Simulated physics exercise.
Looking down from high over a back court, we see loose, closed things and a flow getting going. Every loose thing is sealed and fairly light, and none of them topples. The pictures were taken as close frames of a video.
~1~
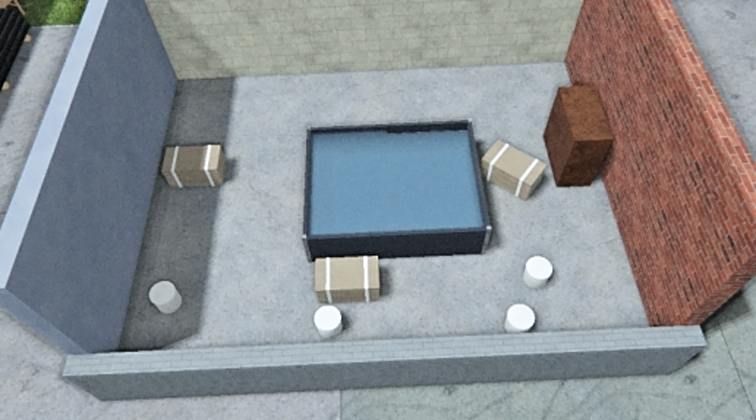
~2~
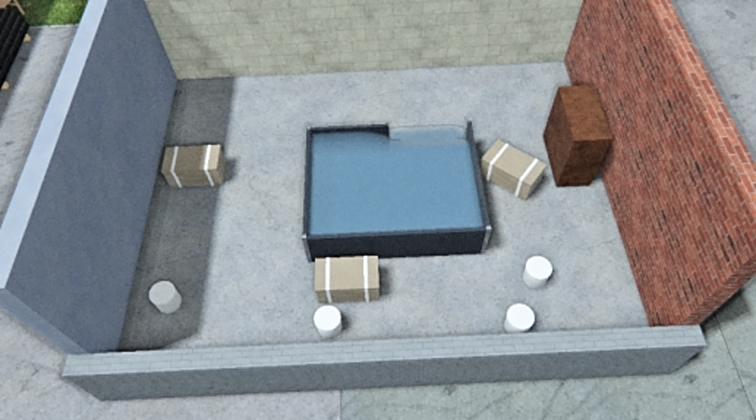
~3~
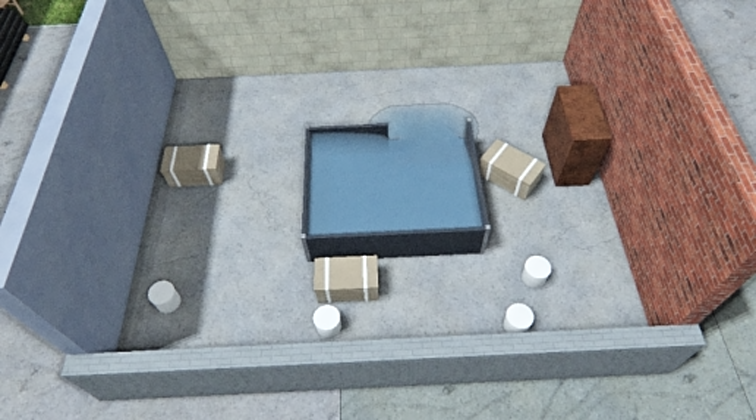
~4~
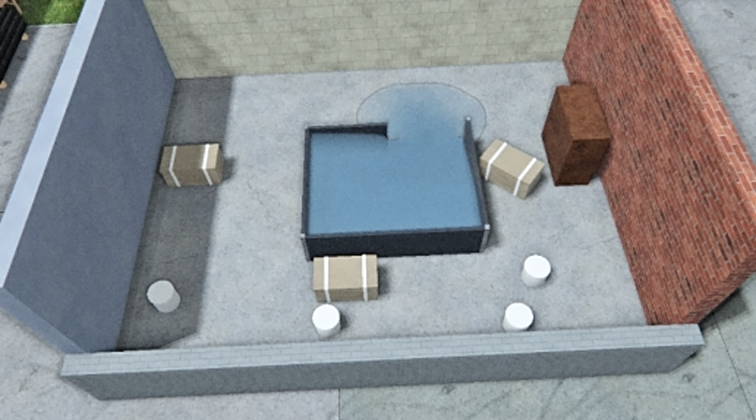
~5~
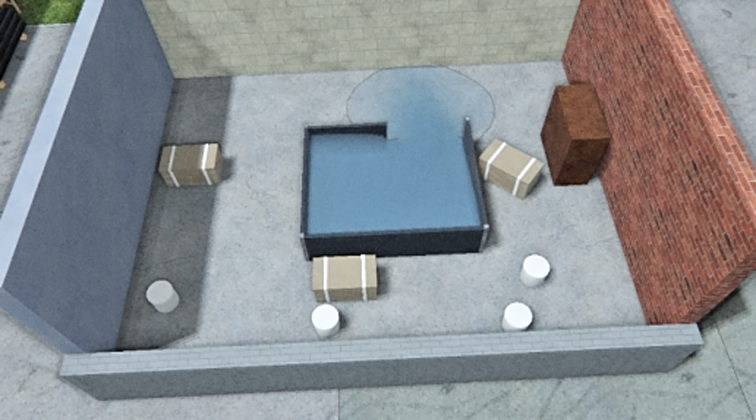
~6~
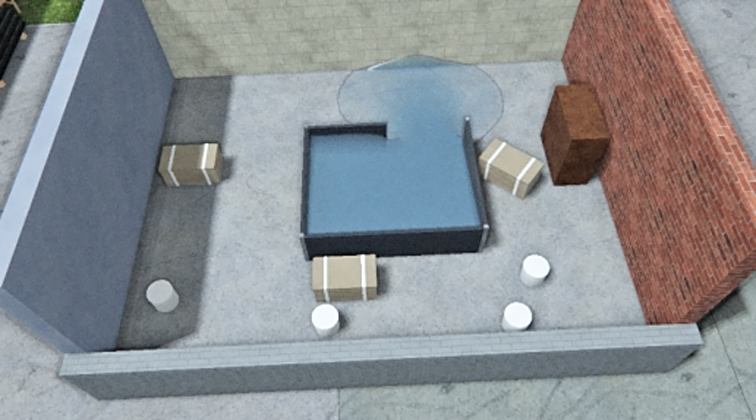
A walled tank of blue water opens at its back-right side and water spreads out.
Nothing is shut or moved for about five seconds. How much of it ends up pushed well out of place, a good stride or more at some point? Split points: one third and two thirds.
Band: Below one third.
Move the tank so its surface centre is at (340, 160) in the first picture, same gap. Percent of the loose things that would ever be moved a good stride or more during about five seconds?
Some 0 per cent, I'd say.
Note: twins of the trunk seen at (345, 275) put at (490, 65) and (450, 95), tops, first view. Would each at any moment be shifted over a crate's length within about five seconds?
Copy 1: Passed the mark. Copy 2: Passed the mark.
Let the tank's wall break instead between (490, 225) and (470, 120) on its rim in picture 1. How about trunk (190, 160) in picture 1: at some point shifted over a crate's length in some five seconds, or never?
Answer: Distance not reached.
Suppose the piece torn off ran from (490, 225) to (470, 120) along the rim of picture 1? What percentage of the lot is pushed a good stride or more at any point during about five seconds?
Estimate: Close to 70 per cent.
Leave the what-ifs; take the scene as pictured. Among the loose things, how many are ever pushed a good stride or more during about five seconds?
I get 0.
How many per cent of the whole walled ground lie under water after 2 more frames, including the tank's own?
Estimate: Close to 25 in a hundred.
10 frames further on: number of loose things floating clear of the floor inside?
0.
A moment on, 0 of 7 are well off their spots; 0 afloat.
Next, 0 of 7 are well off their spots; 0 afloat.
Later, 0 of 7 are well off their spots; 0 afloat.
In the end, 0 of 7 are well off their spots, and 0 have been at some point; 0 afloat.
